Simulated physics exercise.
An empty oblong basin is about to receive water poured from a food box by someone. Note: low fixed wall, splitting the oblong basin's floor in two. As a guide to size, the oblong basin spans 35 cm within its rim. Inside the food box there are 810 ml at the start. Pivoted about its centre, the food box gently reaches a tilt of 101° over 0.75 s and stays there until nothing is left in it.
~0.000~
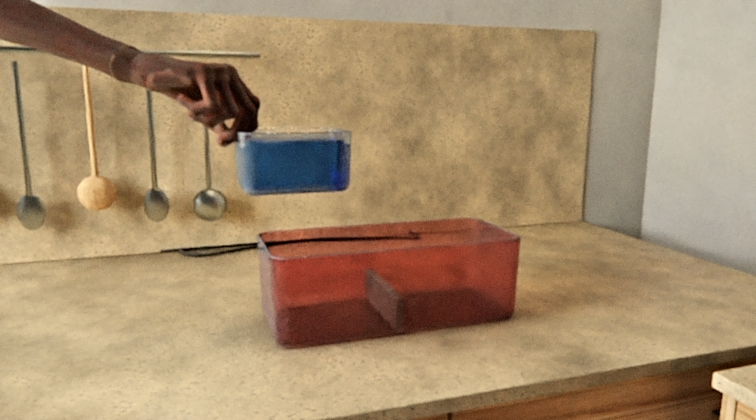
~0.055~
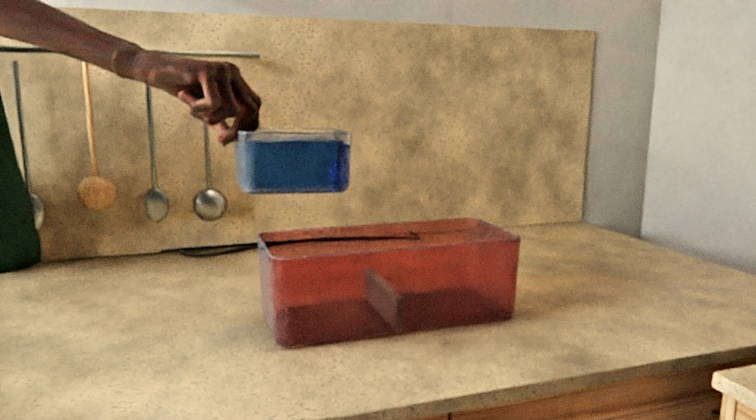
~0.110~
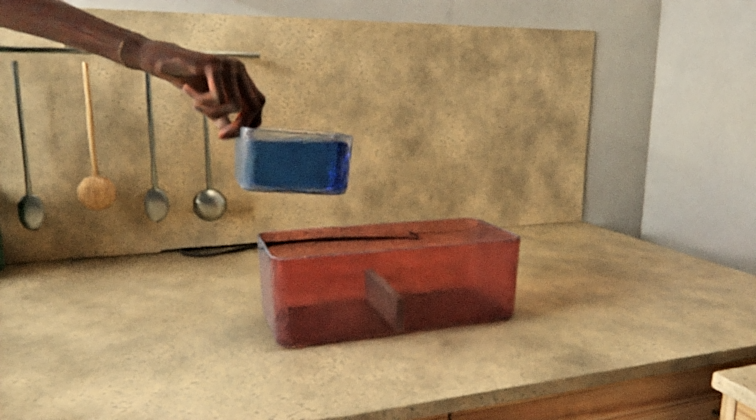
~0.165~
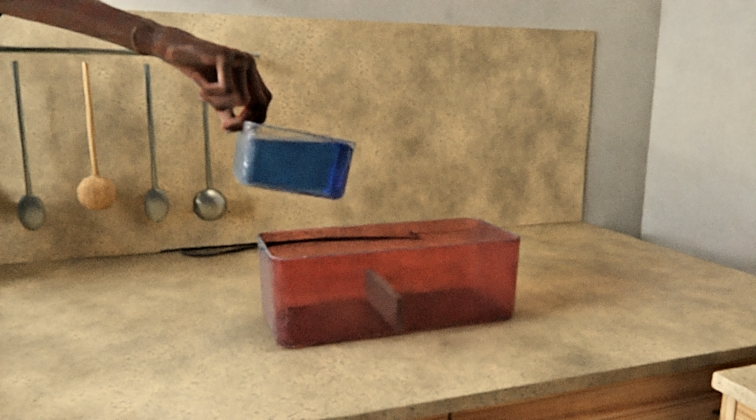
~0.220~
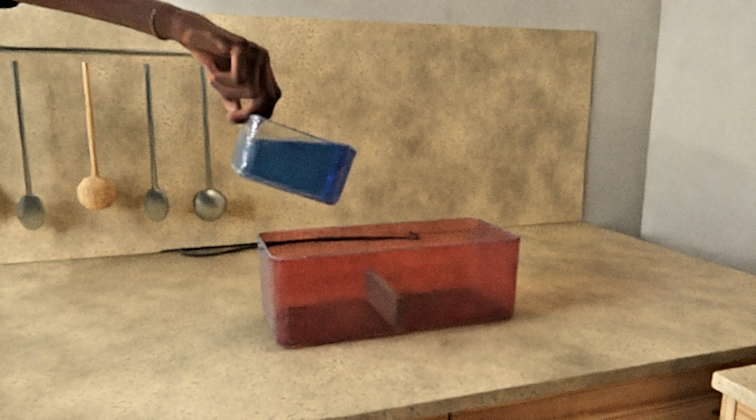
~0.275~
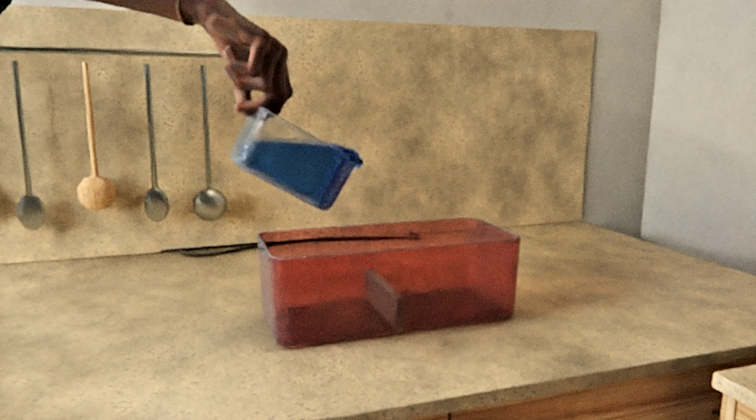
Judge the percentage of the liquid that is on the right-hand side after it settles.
My estimate is 57 %.
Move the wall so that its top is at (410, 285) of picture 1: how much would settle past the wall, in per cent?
Roughly 15 %.
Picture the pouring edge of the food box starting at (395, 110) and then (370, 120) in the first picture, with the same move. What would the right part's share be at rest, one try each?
90 in a hundred, followed by 80 in a hundred.
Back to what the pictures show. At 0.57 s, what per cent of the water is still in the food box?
About 26 percent.
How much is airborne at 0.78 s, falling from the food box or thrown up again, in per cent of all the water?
It comes to some 3 percent of the total.
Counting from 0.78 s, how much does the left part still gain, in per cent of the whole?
10 %.
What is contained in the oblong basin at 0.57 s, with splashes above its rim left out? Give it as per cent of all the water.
Around 40%.
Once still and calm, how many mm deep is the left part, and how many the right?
I'd say close to 16 mm on the left, close to 18 mm on the right.
Then, 0.57 s in, the tilt is 87° and 27 per cent is still to pour, 8 is left of the wall and 33 right of it.
Then, 0.78 s in, the tilt is 101° and 7 per cent is still to pour, 33 is left of the wall and 57 right of it.
Then, 1.01 s in, the tilt is 101° and 1 per cent is still to pour, 41 is left of the wall and 57 right of it.
Then, 1.25 s in, the tilt is 101° and 0 per cent is still to pour, 43 is left of the wall and 57 right of it.
Finally, 43 per cent lies left of the wall, 57 right of it and 1 outside.
